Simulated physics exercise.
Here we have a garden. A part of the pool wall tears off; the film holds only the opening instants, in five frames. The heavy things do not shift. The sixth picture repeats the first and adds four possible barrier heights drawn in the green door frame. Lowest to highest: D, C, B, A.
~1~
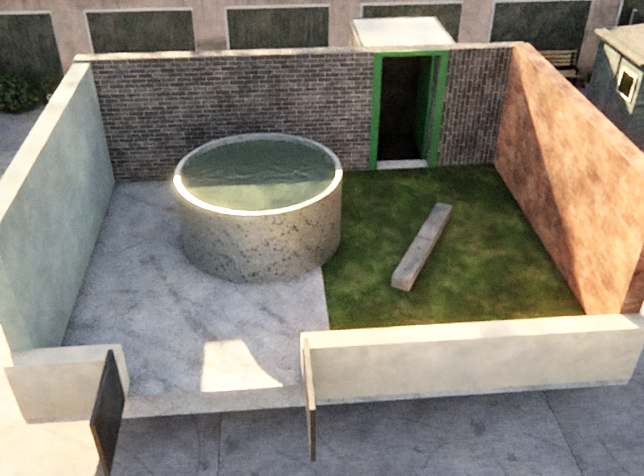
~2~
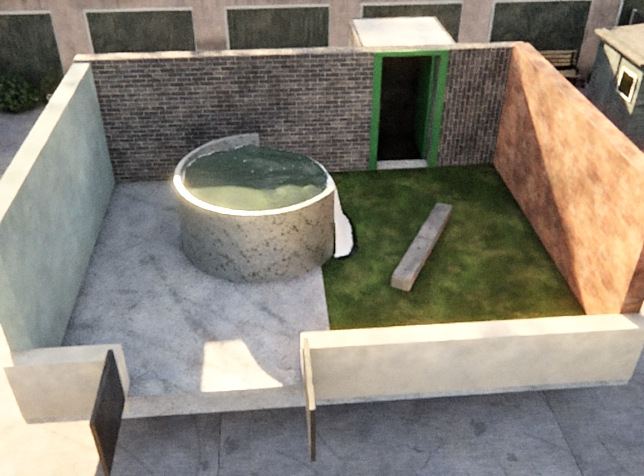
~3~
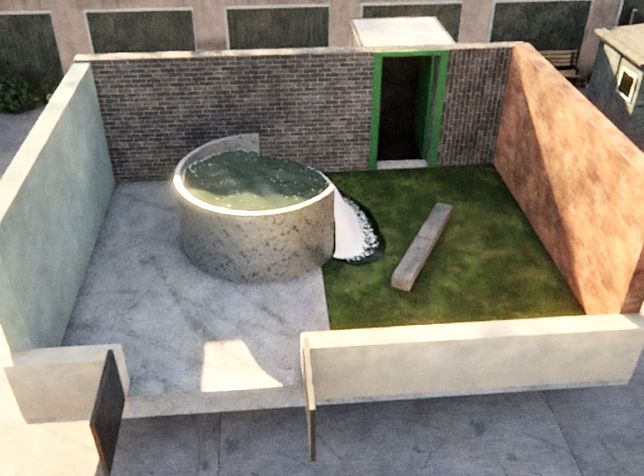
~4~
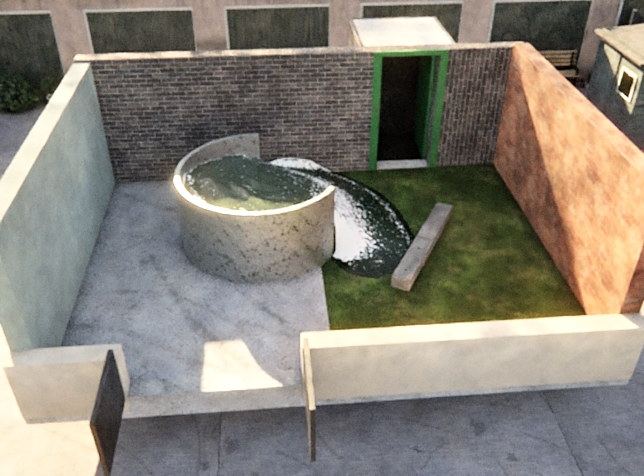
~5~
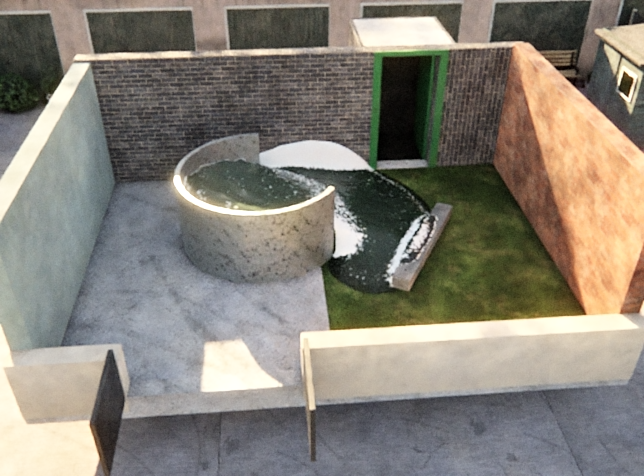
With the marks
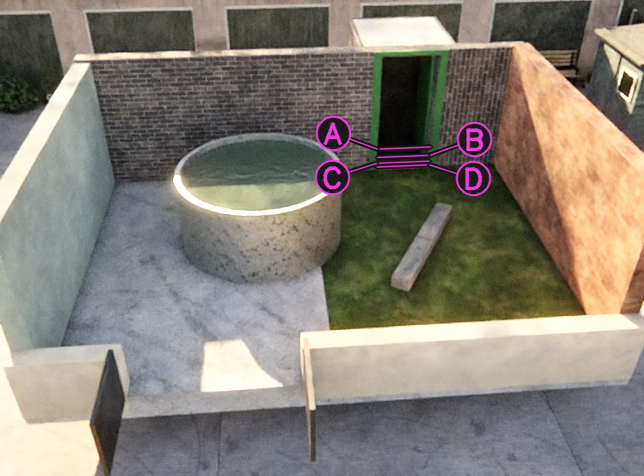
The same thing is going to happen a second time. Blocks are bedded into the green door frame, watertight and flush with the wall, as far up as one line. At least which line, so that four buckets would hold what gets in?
Height A just does it.
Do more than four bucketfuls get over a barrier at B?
Yes.
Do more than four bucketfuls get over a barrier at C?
Yes.
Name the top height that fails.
The answer is B.
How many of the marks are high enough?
One of them.
In magenta, A at (404, 148); B at (403, 156); C at (403, 162); D at (402, 165); from the bottom up D, C, B, A.
With A, a splash gets over, under a bucket.
With B, about 7 bucketfuls get in.
With C, some 25 bucketfuls get in.
With D, dozens of bucketfuls pour in.
